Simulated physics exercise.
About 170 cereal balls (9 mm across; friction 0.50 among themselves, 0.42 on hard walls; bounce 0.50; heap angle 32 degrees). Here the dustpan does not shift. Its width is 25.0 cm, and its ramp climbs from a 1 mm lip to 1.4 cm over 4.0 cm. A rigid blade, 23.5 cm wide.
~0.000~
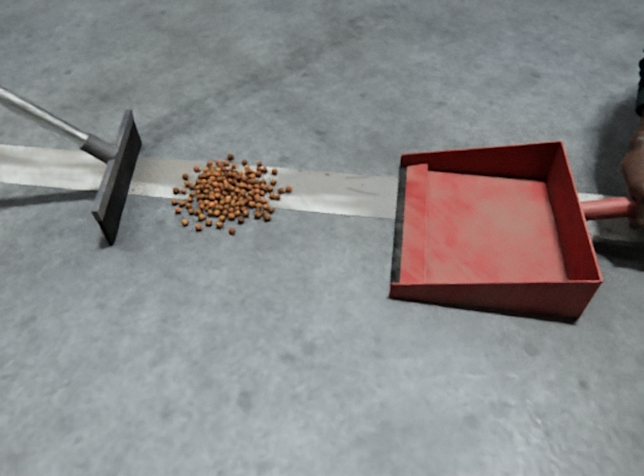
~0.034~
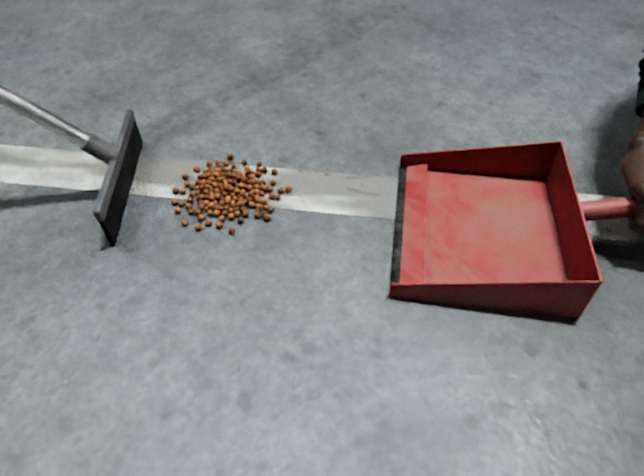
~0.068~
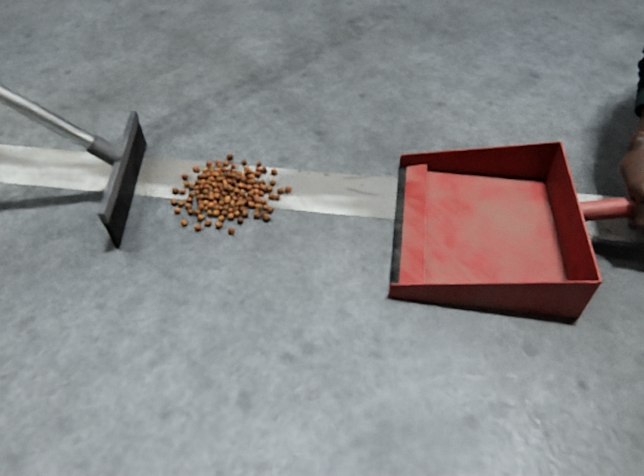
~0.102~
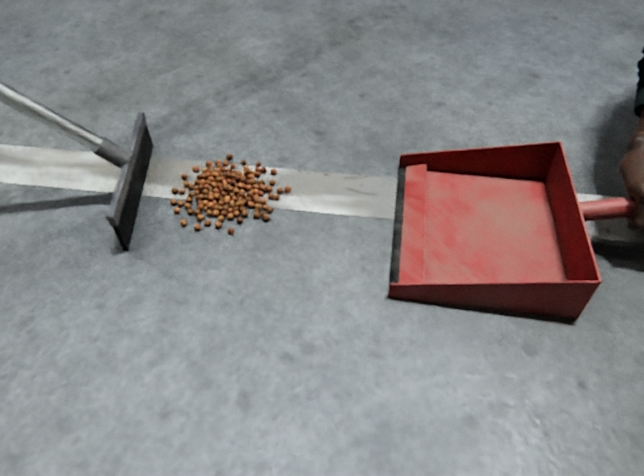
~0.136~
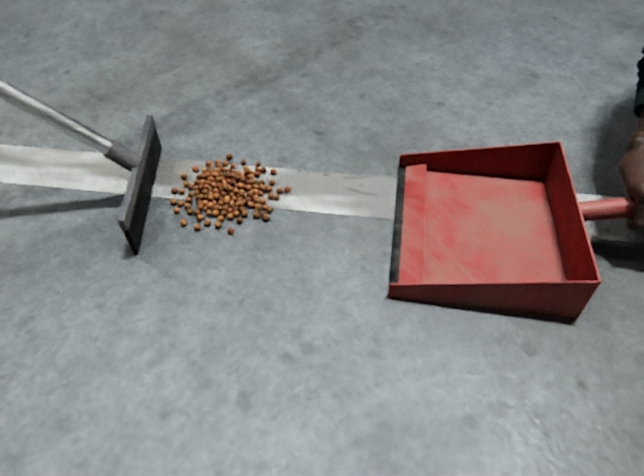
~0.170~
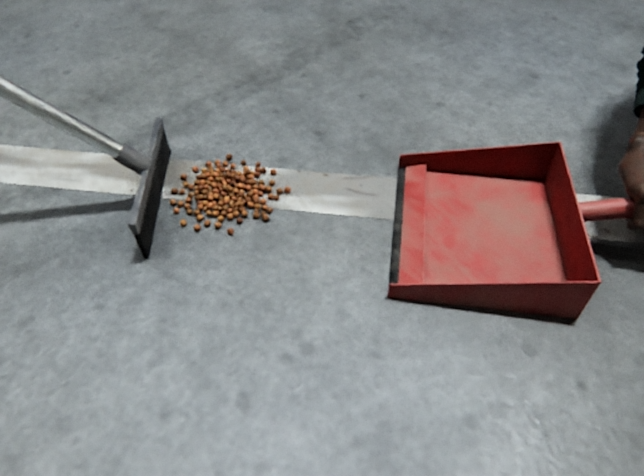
A hand at the right edge grips the handle of a red dustpan lying on a grey concrete floor, seen from above at an angle. A loose pile of small orange-brown balls sits left of the pan on a pale strip, with a dark flat blade on a metal pole at far left. The blade slides a short way right towards the pile without shifting it, while the pan stays still.
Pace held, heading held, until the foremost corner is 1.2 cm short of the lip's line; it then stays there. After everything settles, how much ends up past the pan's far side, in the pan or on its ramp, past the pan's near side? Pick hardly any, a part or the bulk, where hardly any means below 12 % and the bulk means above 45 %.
Far side: Hardly any; pan: Hardly any; near side: Hardly any.
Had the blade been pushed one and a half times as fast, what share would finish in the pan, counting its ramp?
I'd put it at close to 15 per cent.
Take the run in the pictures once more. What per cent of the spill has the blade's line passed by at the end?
About 35 percent.
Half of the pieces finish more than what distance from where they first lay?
The figure is about 20 cm.
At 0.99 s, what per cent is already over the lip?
Some 0 in a hundred by that moment.
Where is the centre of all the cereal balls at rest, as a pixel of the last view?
Resting centre estimate: Around (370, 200).
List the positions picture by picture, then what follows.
The first picture shows blade from (98, 216) to (130, 117), moved 0.0 cm, 0 of the pieces shifted so far; middle of the pieces at (231, 190); pan at (491, 233).
The second picture shows blade from (100, 216) to (131, 117), moved 0.3 cm, 0 of the pieces shifted so far; middle of the pieces at (231, 190).
The third picture shows blade from (105, 218) to (135, 118), moved 1.2 cm, 0 of the pieces shifted so far; middle of the pieces at (230, 191).
The fourth picture shows blade from (113, 221) to (143, 120), moved 2.7 cm, 0 of the pieces shifted so far; middle of the pieces at (230, 190).
The fifth picture shows blade from (124, 225) to (151, 122), moved 4.4 cm, 0 of the pieces shifted so far; middle of the pieces at (230, 190).
The sixth picture shows blade from (135, 229) to (160, 125), moved 6.1 cm, 0 of the pieces shifted so far; middle of the pieces at (229, 191); pan at (490, 234). Its pace works out near 0.51 m/s, heading 14 degrees towards the viewer's side.
After 0.47 s, middle of the blade 20 cm from the lip; 0 % over the lip, far side 0 %, near side 0 %.
After 0.67 s, middle of the blade 10 cm from the lip; 0 % over the lip, far side 0 %, near side 0 %.
After 0.99 s, middle of the blade 4 cm from the lip; 0 % over the lip, far side 0 %, near side 0 %.
At rest (1.3 s), far side 0 %, pan 0 %, near side 0 %, in front of the lip or behind the blade 95 %.
